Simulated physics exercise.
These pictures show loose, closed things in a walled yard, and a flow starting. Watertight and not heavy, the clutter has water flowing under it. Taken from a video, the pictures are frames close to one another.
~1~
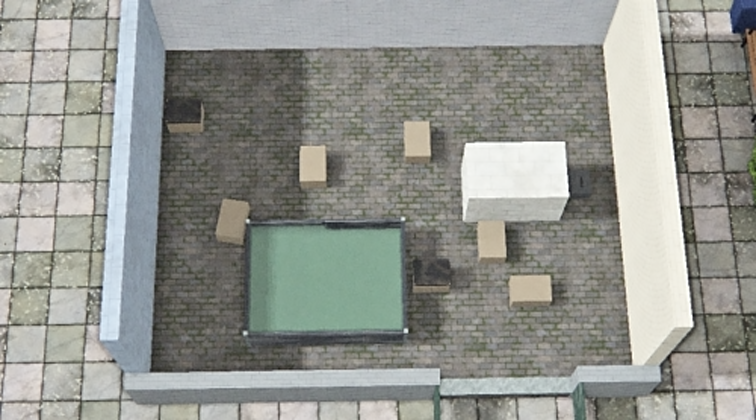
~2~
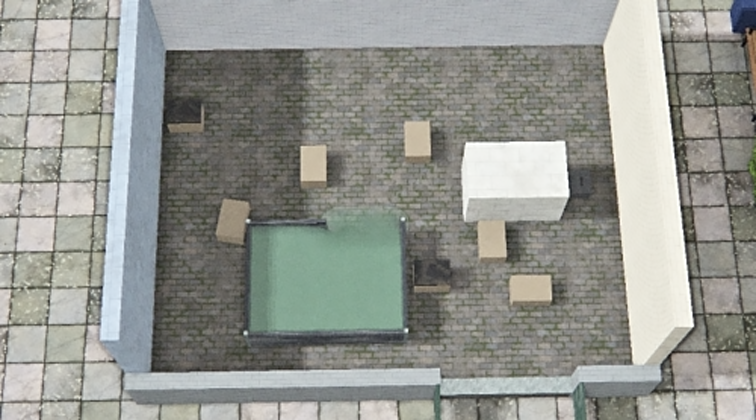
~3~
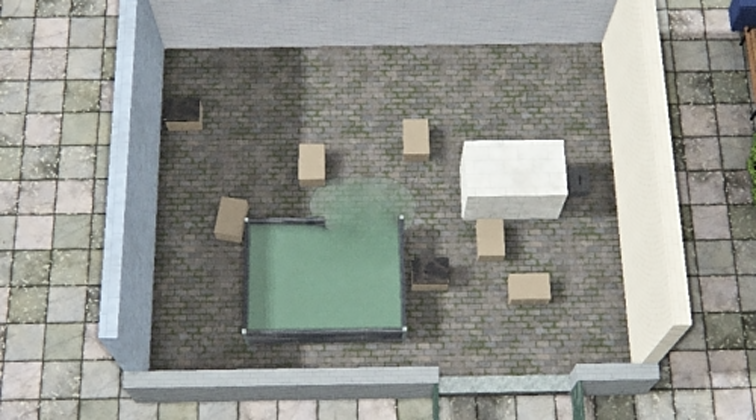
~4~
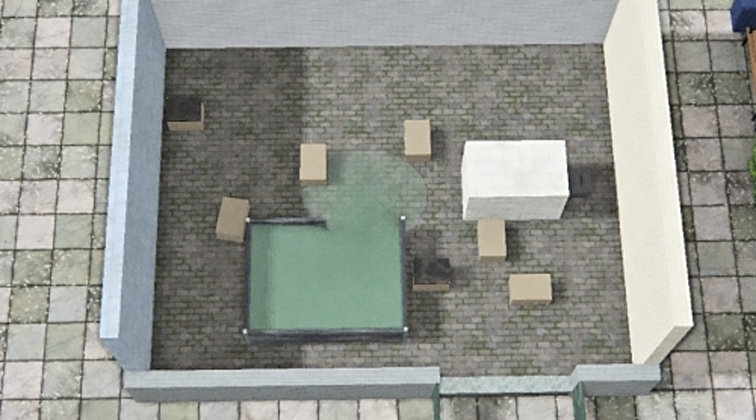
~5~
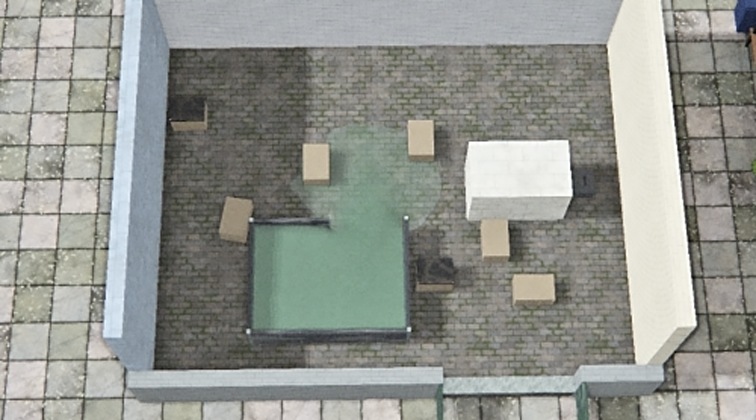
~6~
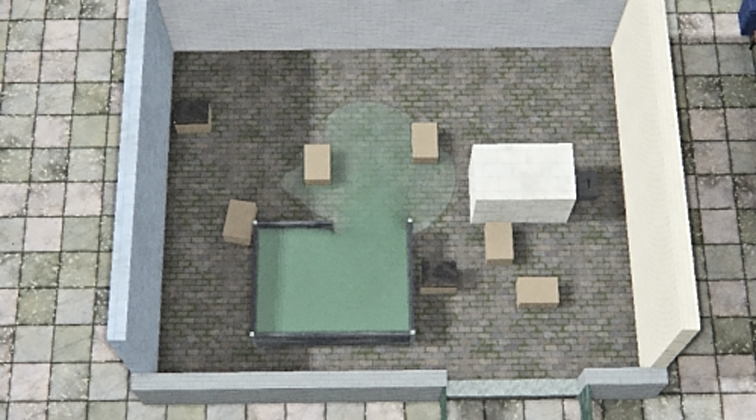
Pale green water slips out through a gap in the top edge of a dark-framed rectangular pool and spreads in a thin, rounded sheet over the grey paving of a walled yard, seen from high above. Tan boxes, two dark-topped ones and a larger white block stand around the pool. The sheet widens upward around two tan boxes, while the view drifts very slightly.
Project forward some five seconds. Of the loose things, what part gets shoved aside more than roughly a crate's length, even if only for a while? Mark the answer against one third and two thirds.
One to two thirds of them.
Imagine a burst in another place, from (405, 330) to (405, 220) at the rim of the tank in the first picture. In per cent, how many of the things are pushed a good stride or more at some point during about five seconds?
Close to 50 in a hundred.
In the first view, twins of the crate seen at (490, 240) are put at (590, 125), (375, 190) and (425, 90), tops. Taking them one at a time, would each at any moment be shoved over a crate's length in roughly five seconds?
In sequence: Knocked well away; knocked well away; knocked well away.
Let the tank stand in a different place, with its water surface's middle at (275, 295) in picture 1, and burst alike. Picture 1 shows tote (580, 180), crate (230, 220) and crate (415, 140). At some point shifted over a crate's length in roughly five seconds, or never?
Well, the first one didn't get far, the second didn't get far, and the third got driven a long way.
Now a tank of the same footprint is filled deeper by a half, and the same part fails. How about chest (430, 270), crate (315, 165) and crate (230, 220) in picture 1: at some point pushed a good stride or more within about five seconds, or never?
Well, one by one: Not carried that far, carried that far, not carried that far.
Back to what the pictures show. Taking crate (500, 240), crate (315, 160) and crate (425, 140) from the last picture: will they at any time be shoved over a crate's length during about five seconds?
Note, listed order - never went far / moved a long way / moved a long way.
A moment on, 0 of 8 are well off their spots; 0 afloat.
Next, 2 of 8 are well off their spots; 1 afloat.
Later, 2 of 8 are well off their spots; 1 afloat.
In the end, 4 of 8 are well off their spots, and 4 have been at some point; 2 afloat.
